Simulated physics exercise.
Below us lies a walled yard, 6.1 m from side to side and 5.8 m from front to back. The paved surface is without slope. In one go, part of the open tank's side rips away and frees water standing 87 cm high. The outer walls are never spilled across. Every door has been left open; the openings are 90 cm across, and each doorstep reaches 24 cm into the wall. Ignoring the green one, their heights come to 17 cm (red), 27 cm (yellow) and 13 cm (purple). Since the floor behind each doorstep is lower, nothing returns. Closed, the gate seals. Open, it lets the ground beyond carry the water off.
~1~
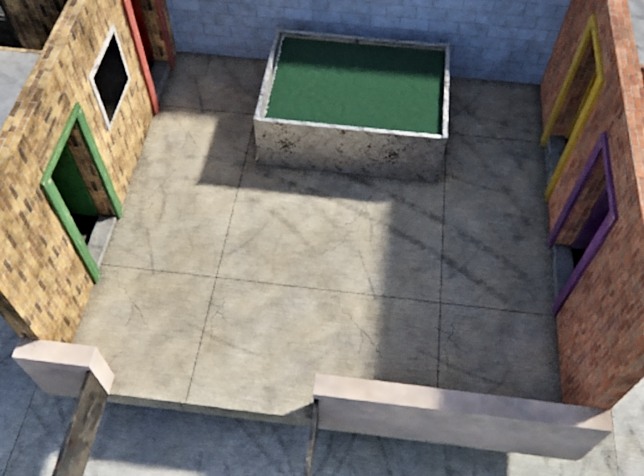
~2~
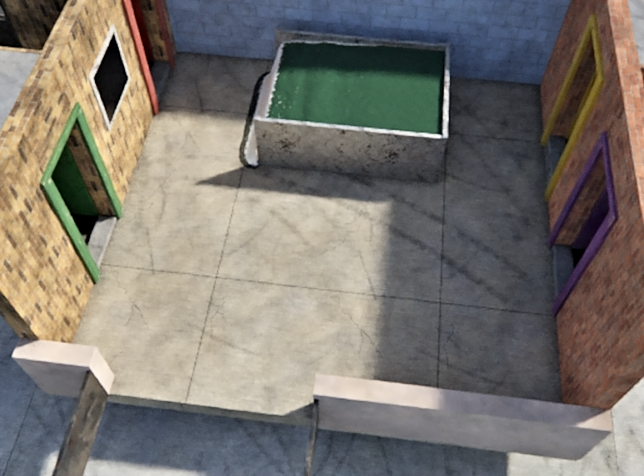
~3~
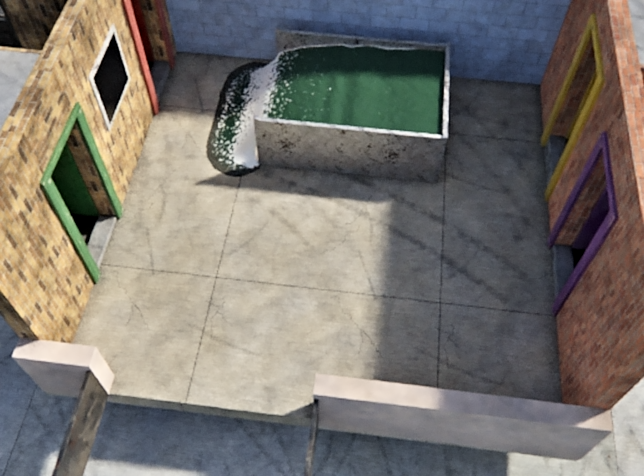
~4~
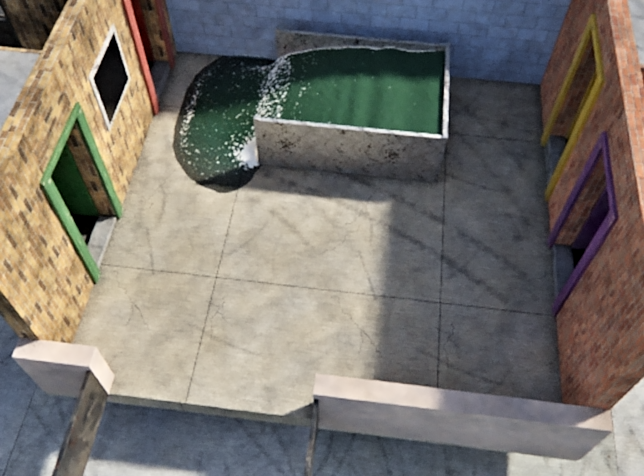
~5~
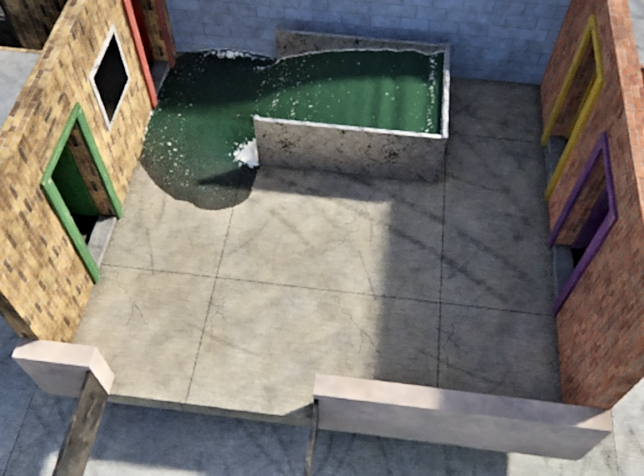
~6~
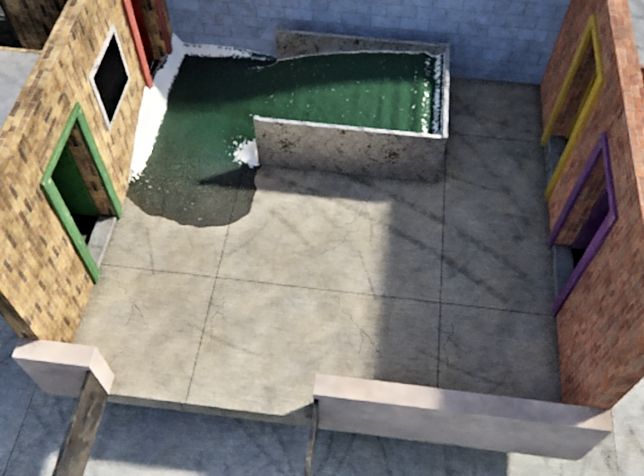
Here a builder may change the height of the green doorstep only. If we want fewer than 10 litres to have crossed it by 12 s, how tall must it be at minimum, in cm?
It needs to be roughly 12.5 cm tall.
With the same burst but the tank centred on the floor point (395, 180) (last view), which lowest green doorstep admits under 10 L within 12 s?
Then roughly 28 cm.
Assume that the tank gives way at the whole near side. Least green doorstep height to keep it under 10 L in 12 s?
About 8.5 cm.
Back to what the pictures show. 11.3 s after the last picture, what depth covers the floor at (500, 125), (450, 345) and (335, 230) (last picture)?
In that order: 2, 4 and 4 cm.
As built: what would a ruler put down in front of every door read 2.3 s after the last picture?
Red door 38 cm, yellow door 0 cm, purple door 0 cm, green door 14 cm.
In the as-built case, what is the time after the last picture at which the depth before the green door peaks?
Roughly at 1.0 s.
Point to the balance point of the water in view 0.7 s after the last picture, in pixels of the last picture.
My guess is close to (285, 125).
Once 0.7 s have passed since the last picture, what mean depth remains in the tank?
I'd put it near 48 cm.
Then, 0.7 s after the last picture water covers 25 % of the floor, deepest (59 cm) near (161, 98); 12 cm at the green door, 0 litres in over its 8 cm doorstep.
Then, 2.3 s after the last picture water covers 45 % of the floor, deepest (38 cm) near (161, 98); 14 cm at the green door, 24 litres in over its 8 cm doorstep.
Then, 11.3 s after the last picture water covers 95 % of the floor, deepest (9 cm) near (70, 355); 5 cm at the green door, 43 litres in over its 8 cm doorstep.
At the green door as built, the water peaked near 15 cm, 1.1 s after the last picture.
With a doorstep of 11 cm, 18 litres would have come in within the 12 s; with 15 cm, 4 litres. So under 10 litres takes about 12.5 cm.
